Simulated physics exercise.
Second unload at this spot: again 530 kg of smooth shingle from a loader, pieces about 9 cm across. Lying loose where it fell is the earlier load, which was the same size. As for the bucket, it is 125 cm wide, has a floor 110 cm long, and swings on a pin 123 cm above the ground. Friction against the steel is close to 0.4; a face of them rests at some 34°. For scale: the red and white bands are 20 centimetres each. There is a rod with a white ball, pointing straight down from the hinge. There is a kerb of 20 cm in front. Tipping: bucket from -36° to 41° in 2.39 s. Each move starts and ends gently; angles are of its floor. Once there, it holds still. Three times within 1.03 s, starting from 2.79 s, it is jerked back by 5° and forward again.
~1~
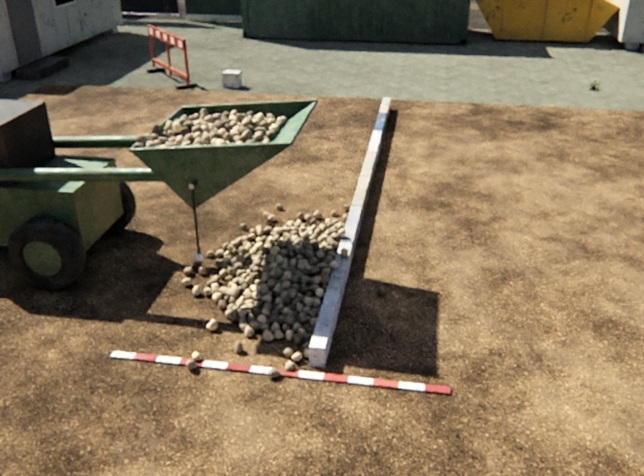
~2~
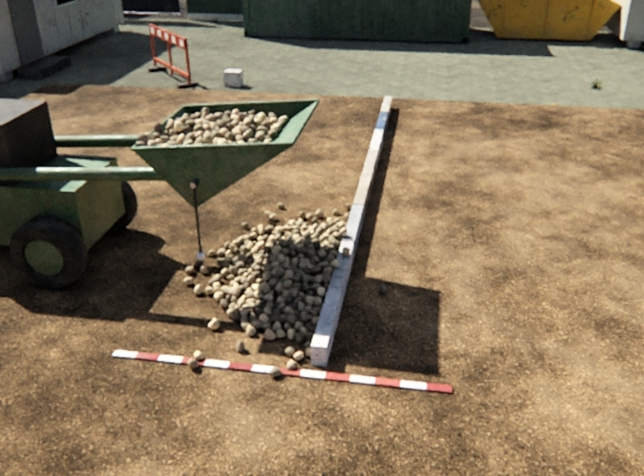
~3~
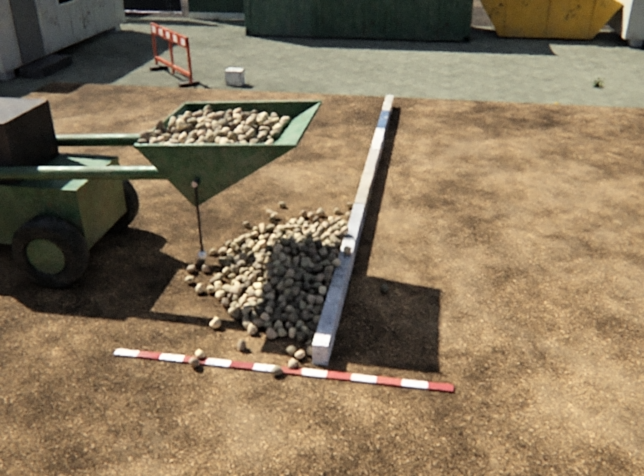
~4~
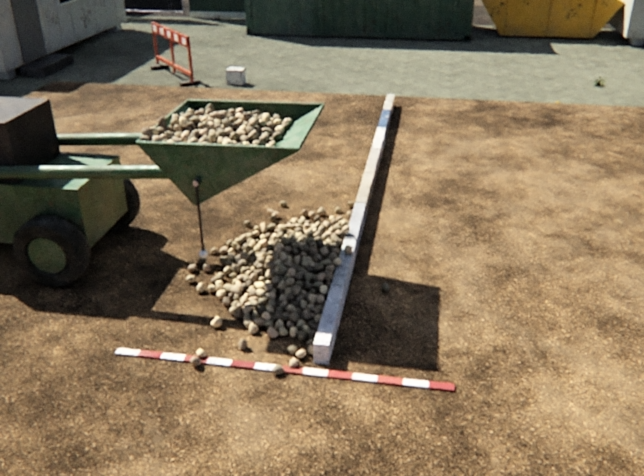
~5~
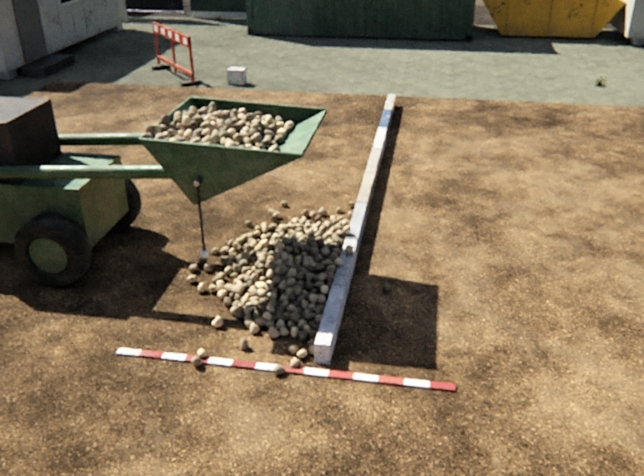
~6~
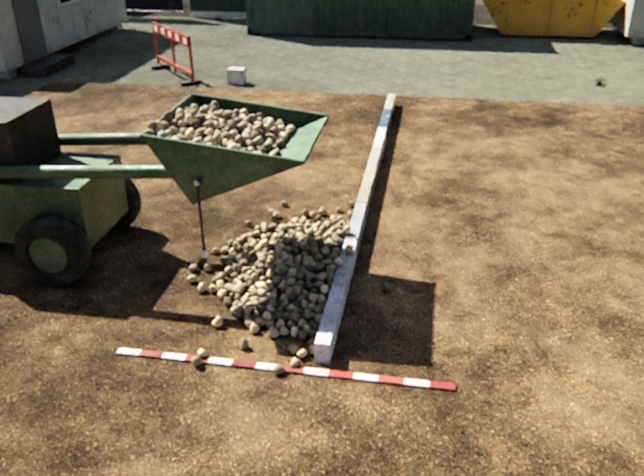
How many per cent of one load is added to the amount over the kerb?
About 28 per cent of a load.
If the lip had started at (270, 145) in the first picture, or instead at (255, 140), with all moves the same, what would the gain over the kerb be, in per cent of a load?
I'd expect near 10 per cent first and near 0 per cent next.
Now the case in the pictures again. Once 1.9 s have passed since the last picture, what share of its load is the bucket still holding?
Roughly 10 per cent remains inside.
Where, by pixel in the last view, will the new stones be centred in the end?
Middle: Approx. (324, 256) px.
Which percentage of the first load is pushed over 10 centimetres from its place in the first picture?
I'd put it at about 5 per cent.
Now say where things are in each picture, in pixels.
In the first frame, the bucket is at -36°, its lip at (291, 144); the top of the load is at (226, 121). The earlier load is highest near (300, 254), 25 cm above ground level, 100 % on this side of the kerb.
In the second frame, lip at (293, 144), floor tilted -35°, highest stones at (228, 120).
In the third frame, lip at (296, 146), floor tilted -34°, highest stones at (222, 119).
In the fourth frame, lip at (299, 150), floor tilted -31°, highest stones at (206, 118).
In the fifth frame, the bucket is at -28°, its lip at (302, 156); the top of the load is at (203, 116).
In the sixth frame, the bucket is at -24°, its lip at (304, 163); the top of the load is at (194, 113).
Then, 1.2 s after the last picture the floor is at 29°; in per cent of one load, 90 in the bucket, 109 on this side of the kerb; the foremost stones are at (345, 258).
Then, 1.9 s after the last picture the floor is at 41°; in per cent of one load, 10 in the bucket, 171 on this side of the kerb, 18 over the kerb; the foremost stones are at (417, 276).
Then, 3.7 s after the last picture the floor is at 41°; in per cent of one load, 0 in the bucket, 171 on this side of the kerb, 29 over the kerb; the foremost stones are at (474, 286).
Then, 6.4 s after the last picture the floor is at 41°; in per cent of one load, 0 in the bucket, 171 on this side of the kerb, 29 over the kerb; the foremost stones are at (474, 286). Net gain over the kerb, 28.
